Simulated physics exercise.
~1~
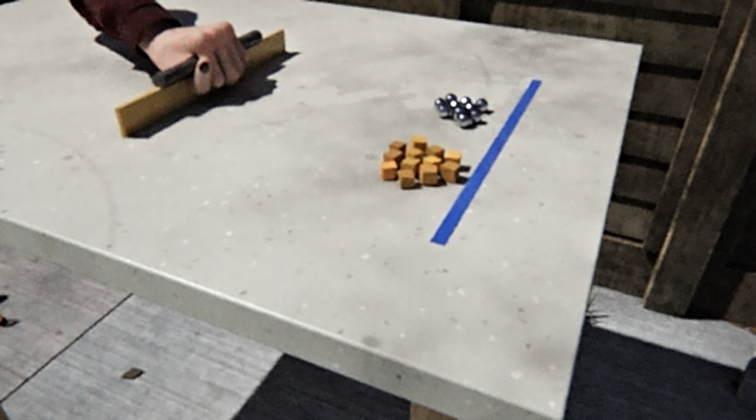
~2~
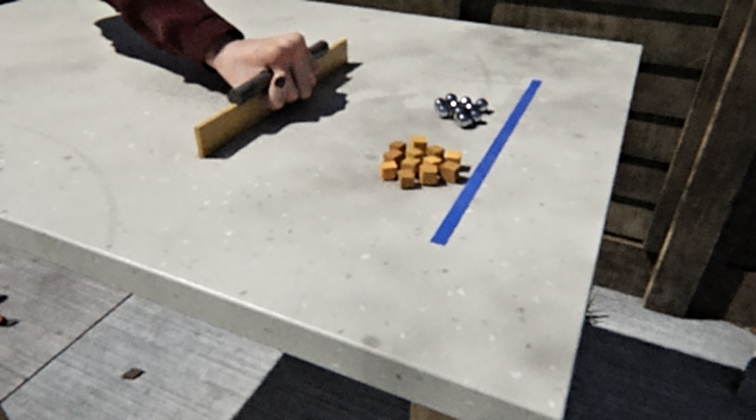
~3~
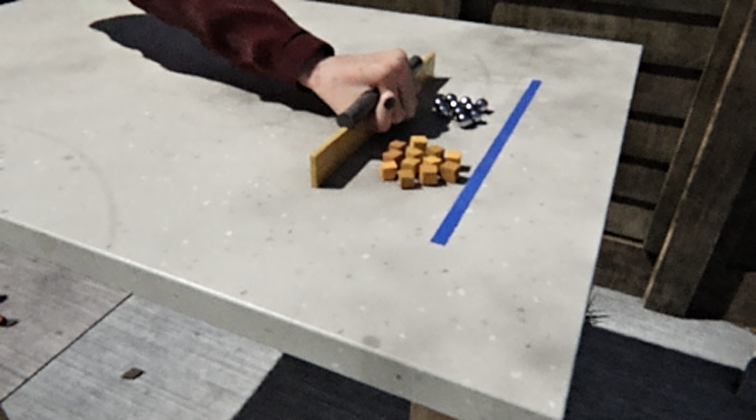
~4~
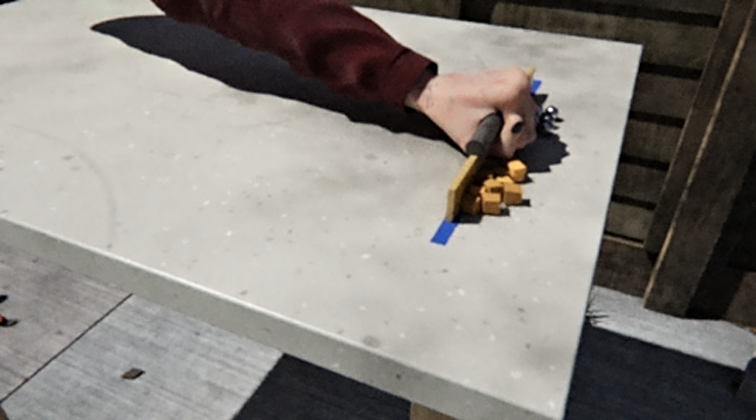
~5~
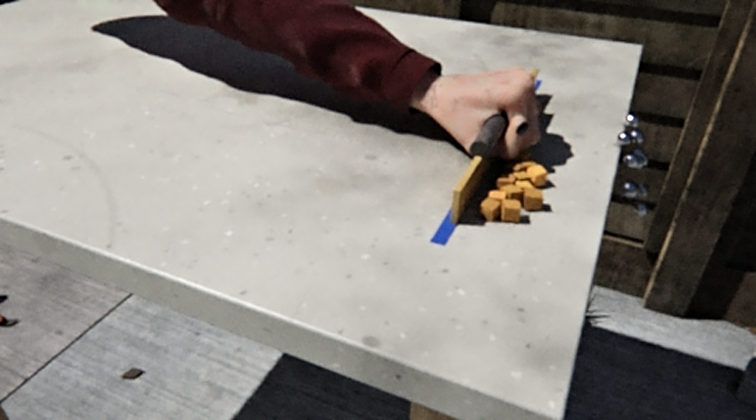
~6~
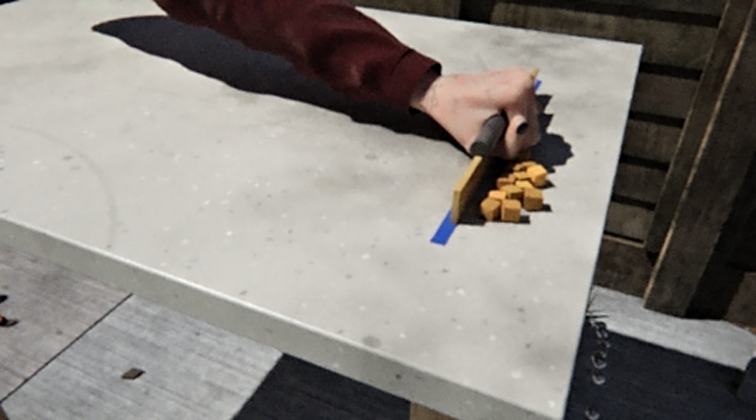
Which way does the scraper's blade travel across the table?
The blade travels to the right, with the hand pushing it until it stops at the blue tape.
